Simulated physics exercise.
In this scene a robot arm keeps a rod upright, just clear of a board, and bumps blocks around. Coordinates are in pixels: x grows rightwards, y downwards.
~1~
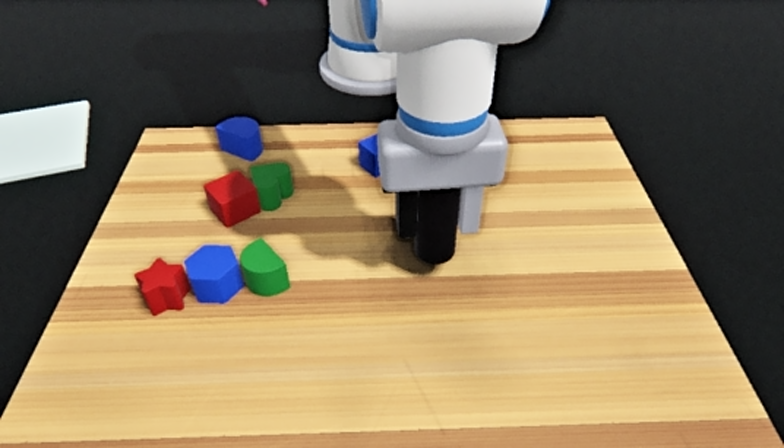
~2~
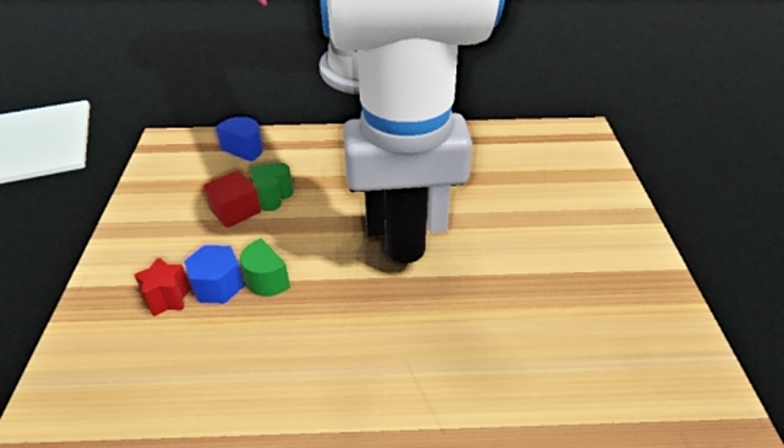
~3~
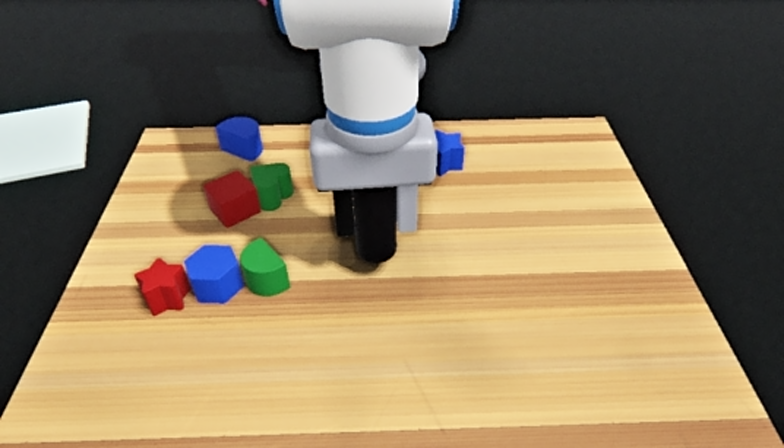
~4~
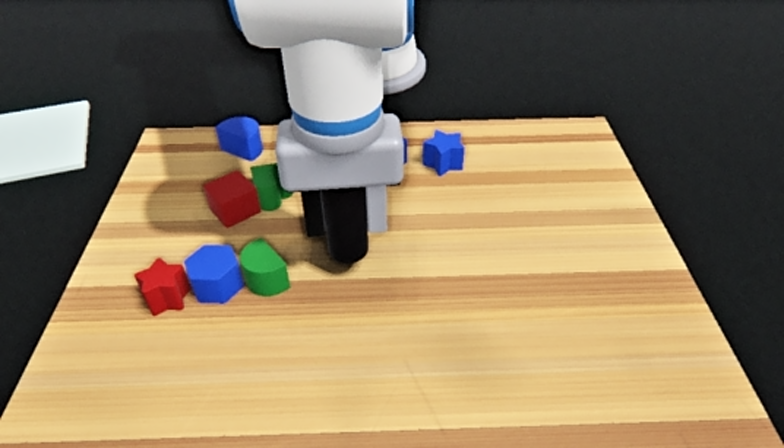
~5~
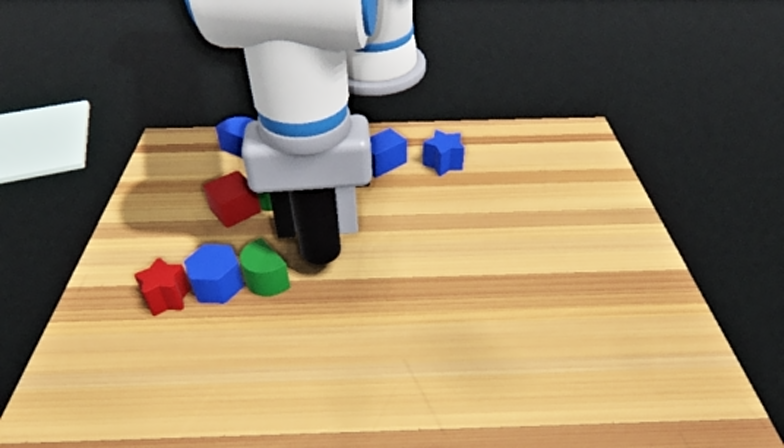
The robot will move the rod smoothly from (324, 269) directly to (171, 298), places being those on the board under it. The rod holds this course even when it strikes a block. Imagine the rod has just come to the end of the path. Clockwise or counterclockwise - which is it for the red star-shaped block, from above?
Spins counterclockwise.
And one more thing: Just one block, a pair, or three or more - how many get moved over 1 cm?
Blocks that move over 1 cm: Three or more.
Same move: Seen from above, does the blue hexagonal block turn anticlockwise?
I'd say no.
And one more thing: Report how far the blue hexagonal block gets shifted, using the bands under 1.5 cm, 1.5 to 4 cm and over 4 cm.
Its displacement is above 4 cm.
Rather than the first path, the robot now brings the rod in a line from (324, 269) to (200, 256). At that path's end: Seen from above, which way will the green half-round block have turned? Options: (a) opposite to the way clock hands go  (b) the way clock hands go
That would be a.
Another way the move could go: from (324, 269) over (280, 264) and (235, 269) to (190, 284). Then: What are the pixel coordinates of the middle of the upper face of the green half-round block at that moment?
The spot you're after is about (234, 273) in the image.
The first path, step by step. One third of the way, rod (269, 261); red star-shaped block (140, 276), turned 25° anticlockwise; blue hexagonal block (185, 261), turned 20° clockwise; green half-round block (230, 264).
Two thirds of the way, rod (217, 271); red star-shaped block (98, 283), turned 50° anticlockwise; blue hexagonal block (140, 259), turned 40° clockwise; green half-round block (177, 272), turned 25° clockwise.
At the end, rod (164, 281); red star-shaped block (81, 286), turned 85° anticlockwise; blue hexagonal block (106, 253), turned 75° clockwise; green half-round block (122, 279), turned 40° clockwise.
